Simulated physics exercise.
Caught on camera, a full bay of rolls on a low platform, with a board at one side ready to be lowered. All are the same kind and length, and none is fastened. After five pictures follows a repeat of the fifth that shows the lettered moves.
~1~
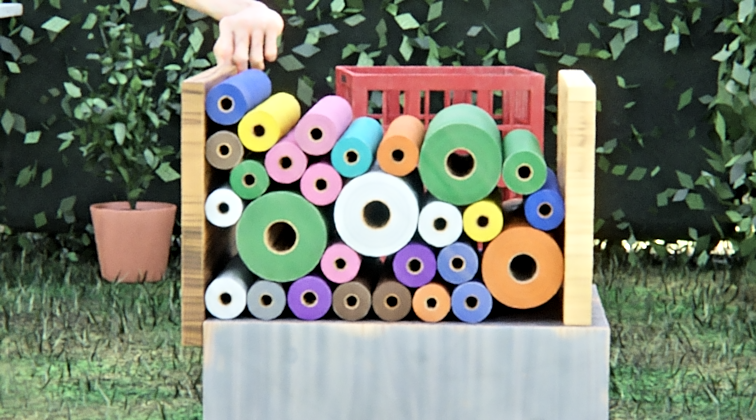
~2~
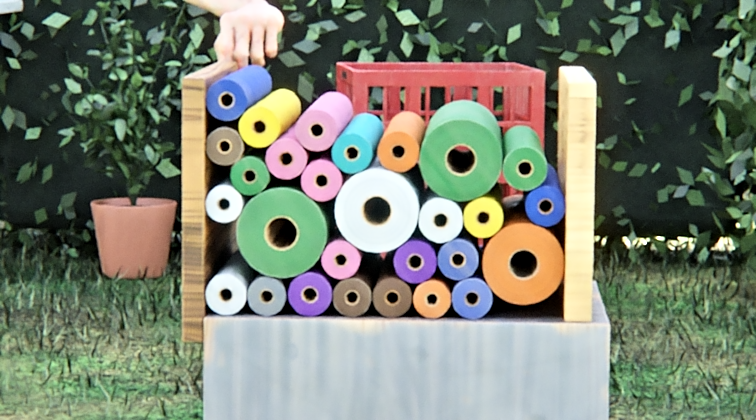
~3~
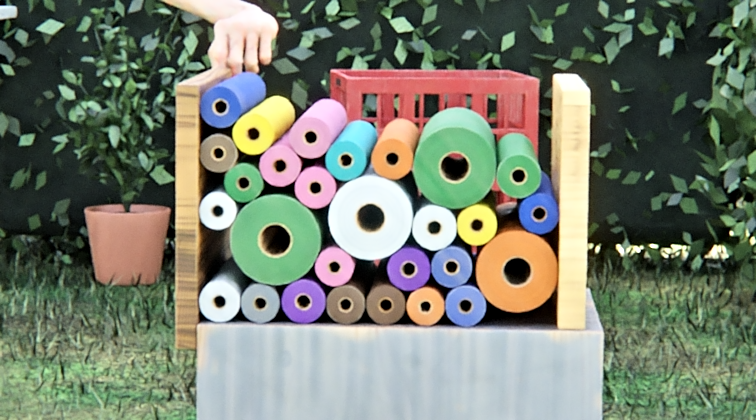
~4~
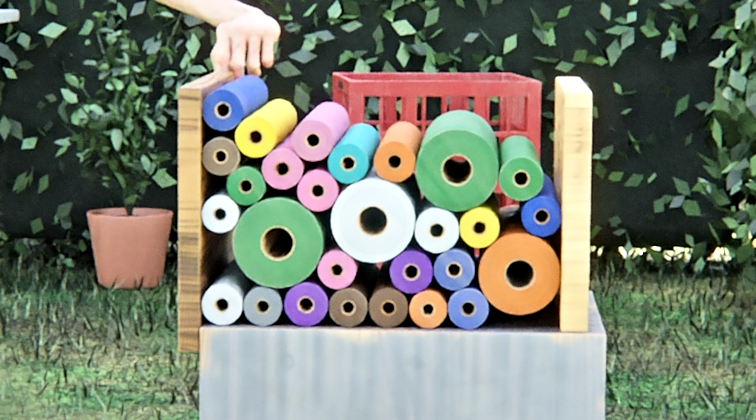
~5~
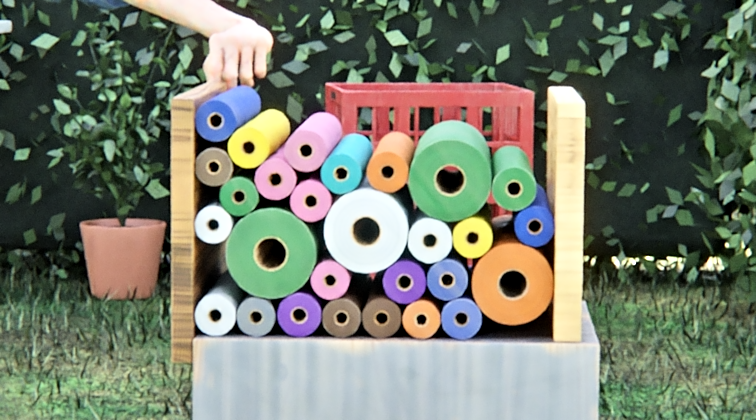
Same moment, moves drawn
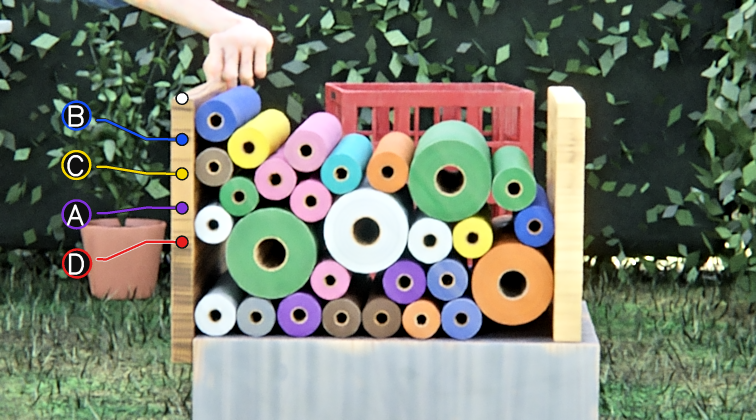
At the start, a hand rests on top of the left wooden board beside a stack of colourful rolls on a low grey platform, with a red crate behind. The view then shifts slightly, while the hand stays on the board and the rolls keep their places through to the end.
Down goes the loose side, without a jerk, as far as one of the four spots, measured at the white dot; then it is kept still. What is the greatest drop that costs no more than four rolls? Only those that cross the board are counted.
No lower than D.
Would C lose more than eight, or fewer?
At C, fewer than eight.
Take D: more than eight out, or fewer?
It loses fewer than eight.
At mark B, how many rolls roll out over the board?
It comes to none.
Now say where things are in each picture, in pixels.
An orange roll (432, 303); a purple roll (415, 265); a yellow roll (483, 222), in the first picture.
A yellow roll (483, 218); a blue roll (545, 207), in the second picture.
An orange roll (392, 158); side board (209, 198), in the third picture.
A white roll (223, 305); an orange roll (429, 309), in the fourth picture.
A purple roll (404, 282); a yellow roll (473, 238); a blue roll (535, 227), in the fifth picture.
On the copy, A at (182, 208); B at (182, 140); C at (182, 174); D at (182, 242); the white dot at (182, 99).
On D. First, top of the board (194, 168).
Then, top of the board (194, 242).
Finally, top of the board (194, 242), one out over the board.
By contrast, A one out over the board; B none out over the board; C one out over the board.
